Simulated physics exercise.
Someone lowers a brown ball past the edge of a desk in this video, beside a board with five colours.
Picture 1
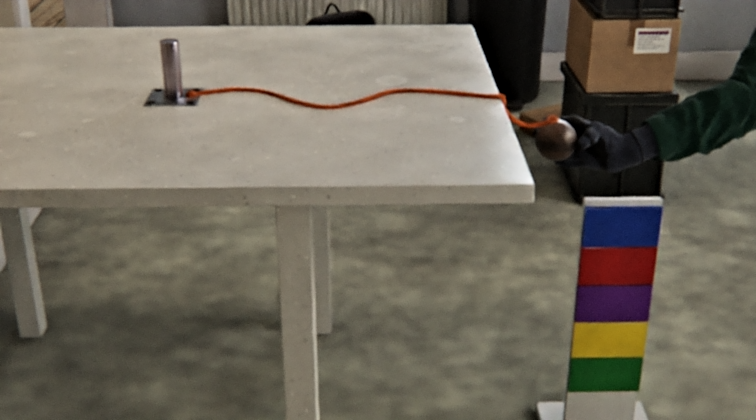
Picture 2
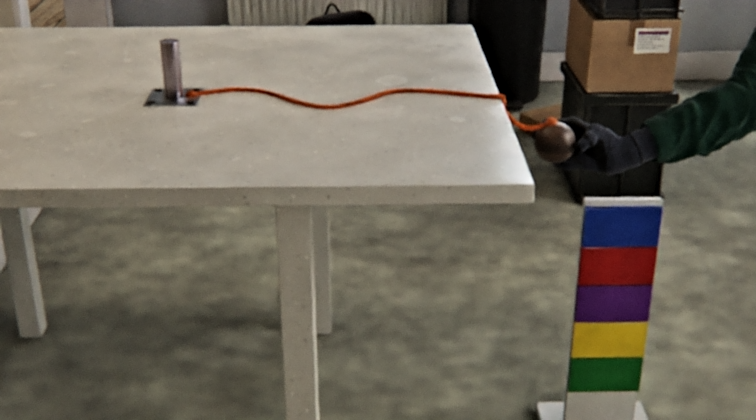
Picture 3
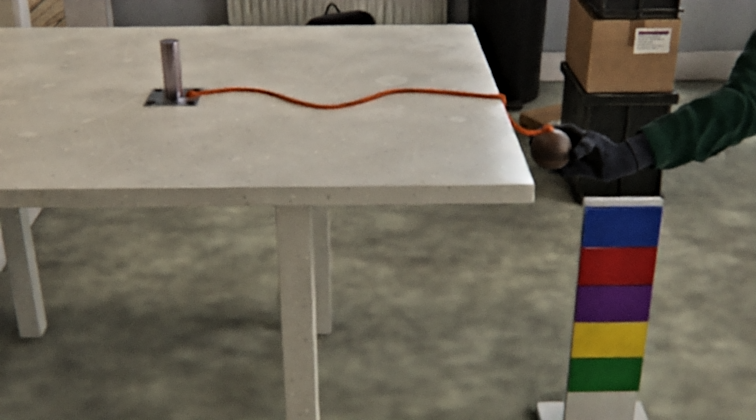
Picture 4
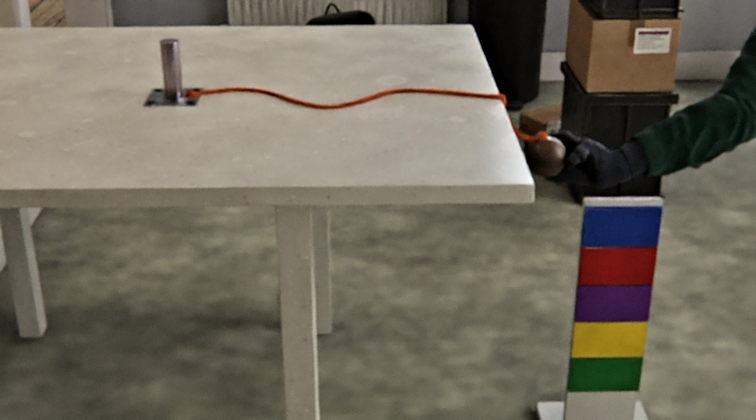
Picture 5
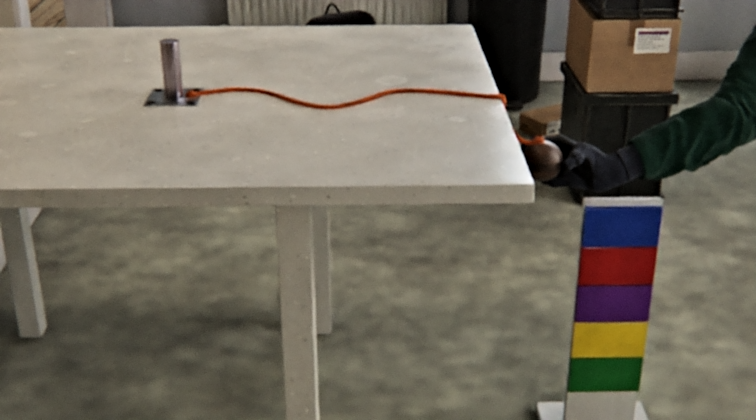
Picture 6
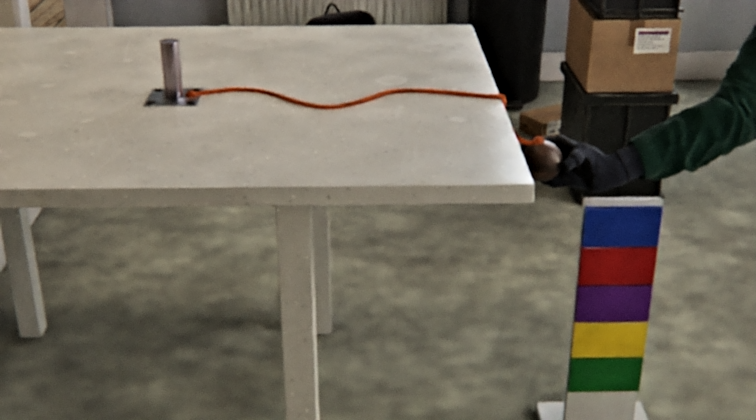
A gloved hand held a brown ball tied to an orange cord just off the table's edge, beside a board with five colours, and moved it slightly left and down while the cord on the table stayed still.
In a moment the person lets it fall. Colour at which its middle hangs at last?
The blue one.
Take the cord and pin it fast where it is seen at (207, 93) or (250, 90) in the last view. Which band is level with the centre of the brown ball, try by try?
In order: Blue; blue.
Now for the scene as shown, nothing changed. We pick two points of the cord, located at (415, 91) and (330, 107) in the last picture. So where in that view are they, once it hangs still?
Result - first point (454, 97), second point (353, 97).
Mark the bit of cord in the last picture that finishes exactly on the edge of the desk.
It's the piece you see at (464, 94).
Soon after, ball near (480, 221); level with blue.
After that, ball near (510, 222); level with blue.
In the end, ball near (489, 222); level with blue. At blue.
